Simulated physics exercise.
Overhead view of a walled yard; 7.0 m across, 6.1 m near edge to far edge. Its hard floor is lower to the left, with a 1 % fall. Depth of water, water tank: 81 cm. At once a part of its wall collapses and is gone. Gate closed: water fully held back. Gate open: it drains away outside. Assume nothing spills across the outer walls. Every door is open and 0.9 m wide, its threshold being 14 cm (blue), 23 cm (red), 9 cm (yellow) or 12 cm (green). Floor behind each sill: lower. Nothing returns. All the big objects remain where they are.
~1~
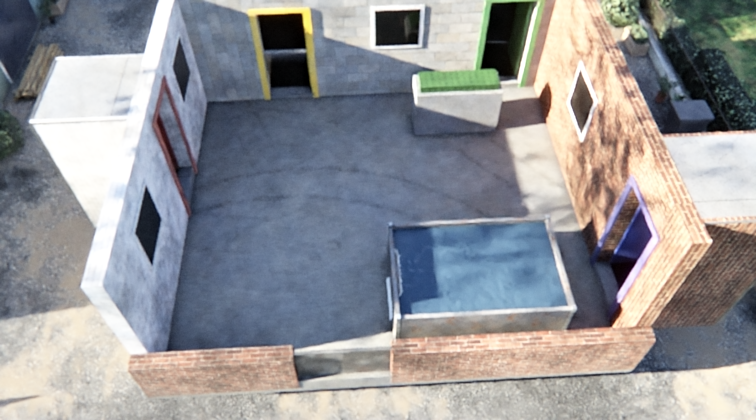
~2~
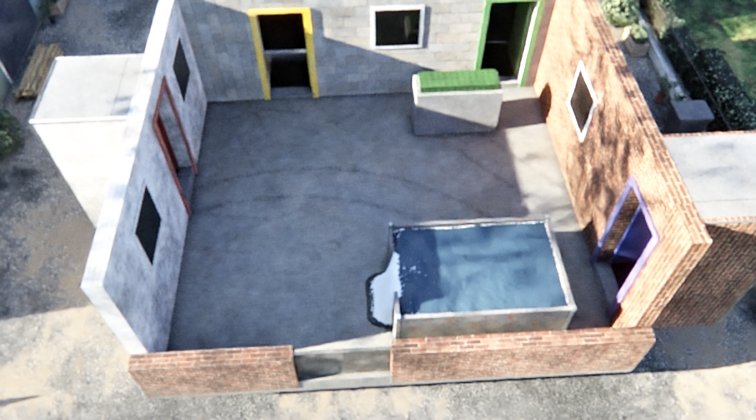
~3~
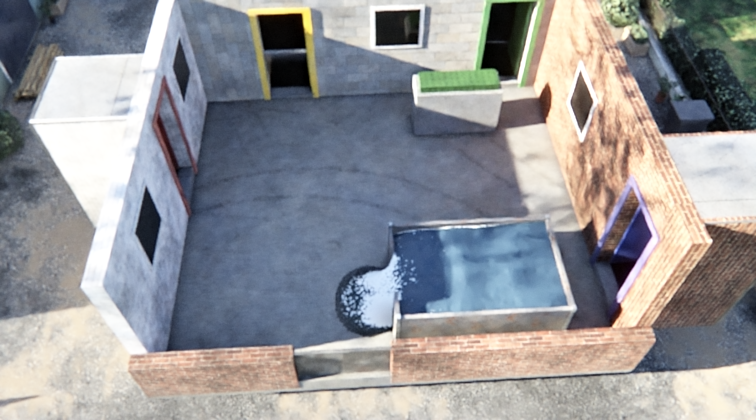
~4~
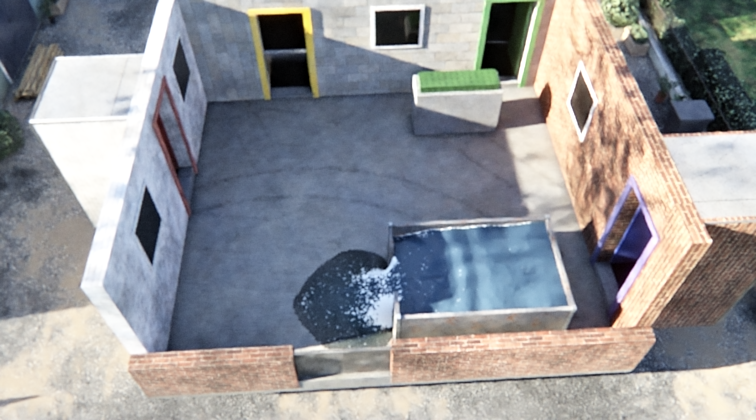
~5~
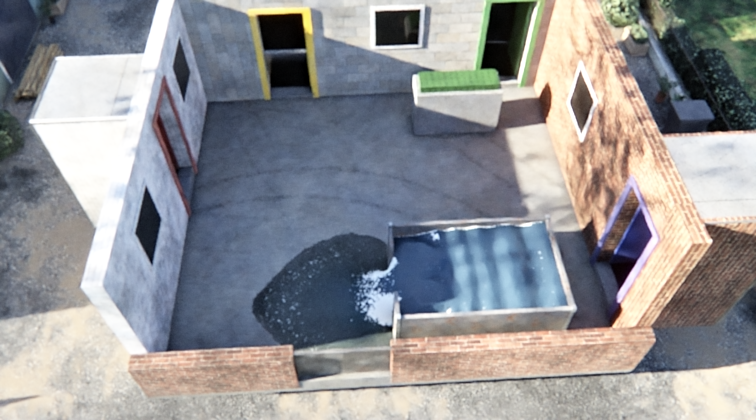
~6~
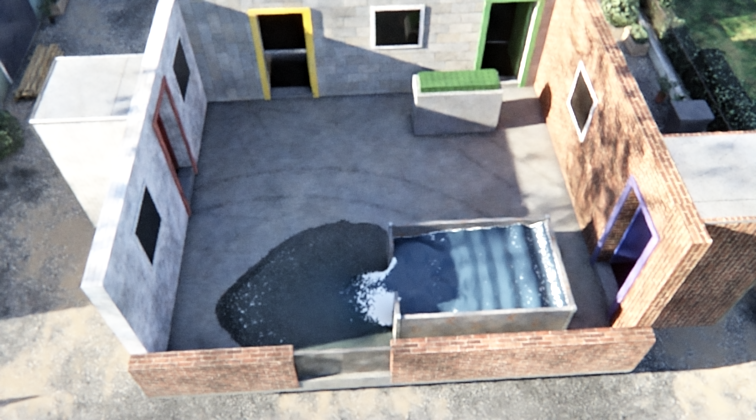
At first, a rectangular tank of blue water sits still in the lower right of a walled yard seen from above. Its left side gives way and water bursts out, foaming white at the gap. The dark pool then spreads leftward across the grey floor while ripples cross the tank.
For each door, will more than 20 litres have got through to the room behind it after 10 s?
The blue door: No, not more than 20 litres; the red door: No, not more than 20 litres; the yellow door: Yes, more than 20 litres; the green door: No, not more than 20 litres.
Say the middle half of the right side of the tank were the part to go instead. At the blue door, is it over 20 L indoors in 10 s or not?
Note: Blue door, beyond the mark.
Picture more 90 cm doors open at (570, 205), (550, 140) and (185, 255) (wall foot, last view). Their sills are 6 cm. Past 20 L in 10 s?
Result in order - not enough, not enough, more than that.
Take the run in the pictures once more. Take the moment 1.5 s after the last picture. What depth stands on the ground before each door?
Depths: Blue door 0 cm, red door 17 cm, yellow door 0 cm, green door 0 cm.
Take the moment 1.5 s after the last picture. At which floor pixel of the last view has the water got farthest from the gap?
Point: Roughly (202, 137) in the last view.
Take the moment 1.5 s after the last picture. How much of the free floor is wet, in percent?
Some 35 per cent of it.
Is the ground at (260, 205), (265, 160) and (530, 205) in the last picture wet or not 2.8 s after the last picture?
Going in order, covered, then covered, then clear.
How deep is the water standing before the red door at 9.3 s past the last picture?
The depth there is near 9.0 cm.
Then, 0.7 s after the last picture water covers 30 % of the floor and is deepest (48 cm) near (164, 374); blue door not reached, red door not reached, yellow door not reached, green door not reached.
Then, 1.5 s after the last picture water covers 35 % of the floor and is deepest (48 cm) near (166, 363); blue door not reached, red door 17 cm at the sill, 0 L in, yellow door not reached, green door not reached.
Then, 2.8 s after the last picture water covers 40 % of the floor and is deepest (32 cm) near (171, 331); blue door not reached, red door 16 cm at the sill, 0 L in, yellow door 4 cm at the sill, 0 L in, green door not reached.
Then, 5.3 s after the last picture water covers 60 % of the floor and is deepest (26 cm) near (206, 112); blue door not reached, red door 13 cm at the sill, 0 L in, yellow door 16 cm at the sill, 65 L in, green door 3 cm at the sill, 0 L in.
Then, 9.3 s after the last picture water covers 95 % of the floor and is deepest (18 cm) near (206, 112); blue door 5 cm at the sill, 0 L in, red door 9 cm at the sill, 0 L in, yellow door 12 cm at the sill, 114 L in, green door 11 cm at the sill, 2 L in.
